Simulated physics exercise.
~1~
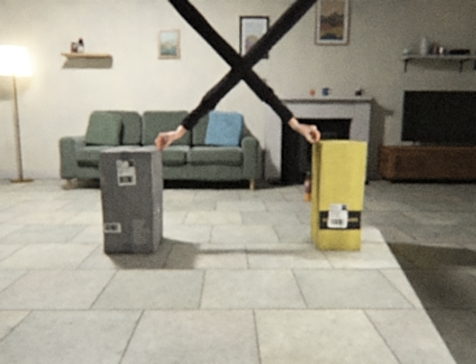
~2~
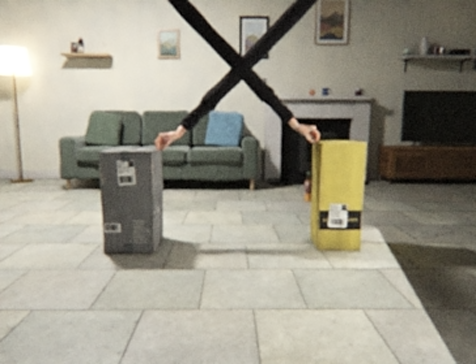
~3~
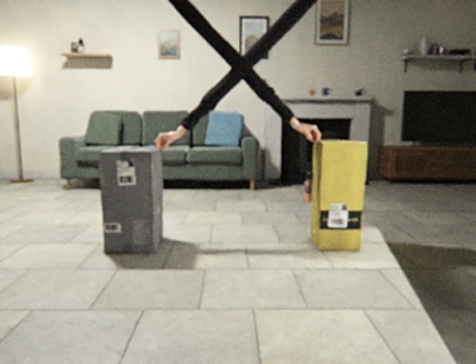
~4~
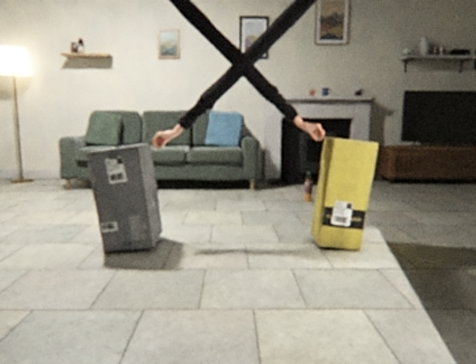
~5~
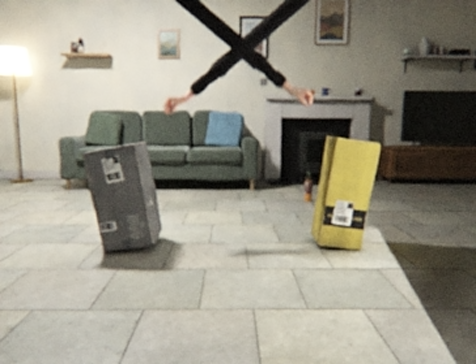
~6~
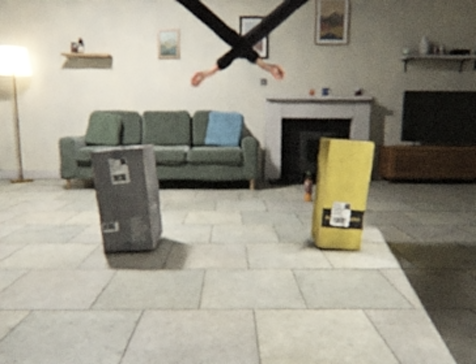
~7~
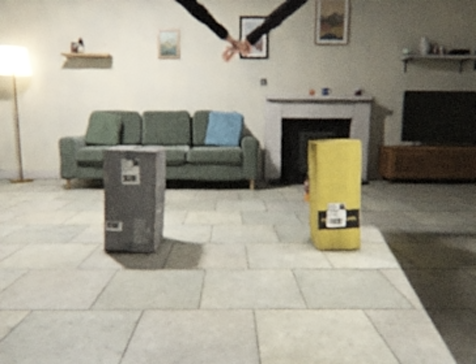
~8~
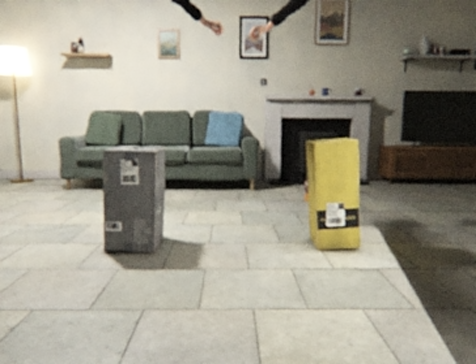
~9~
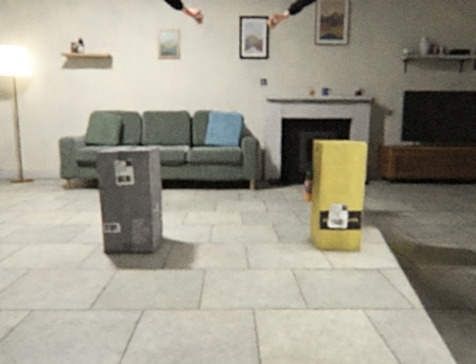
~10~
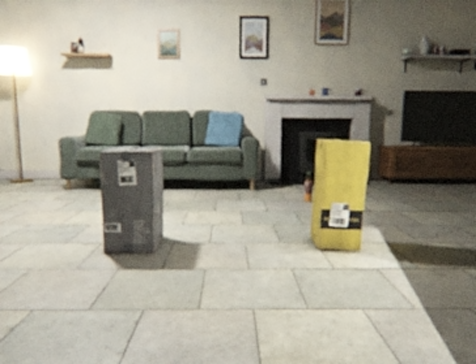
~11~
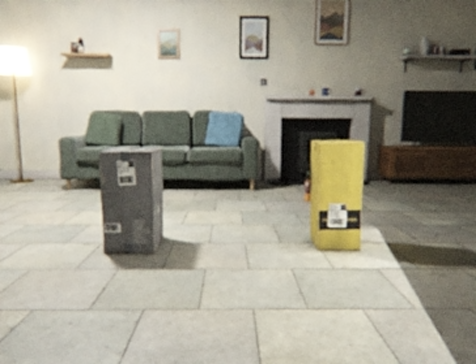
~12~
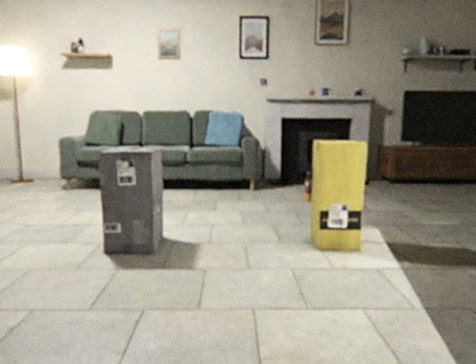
Two crossed arms tipped a grey parcel and a yellow parcel slightly at their tops, then let go and drew back up out of view, while both boxes rocked a little and settled upright on the tiled living room floor.
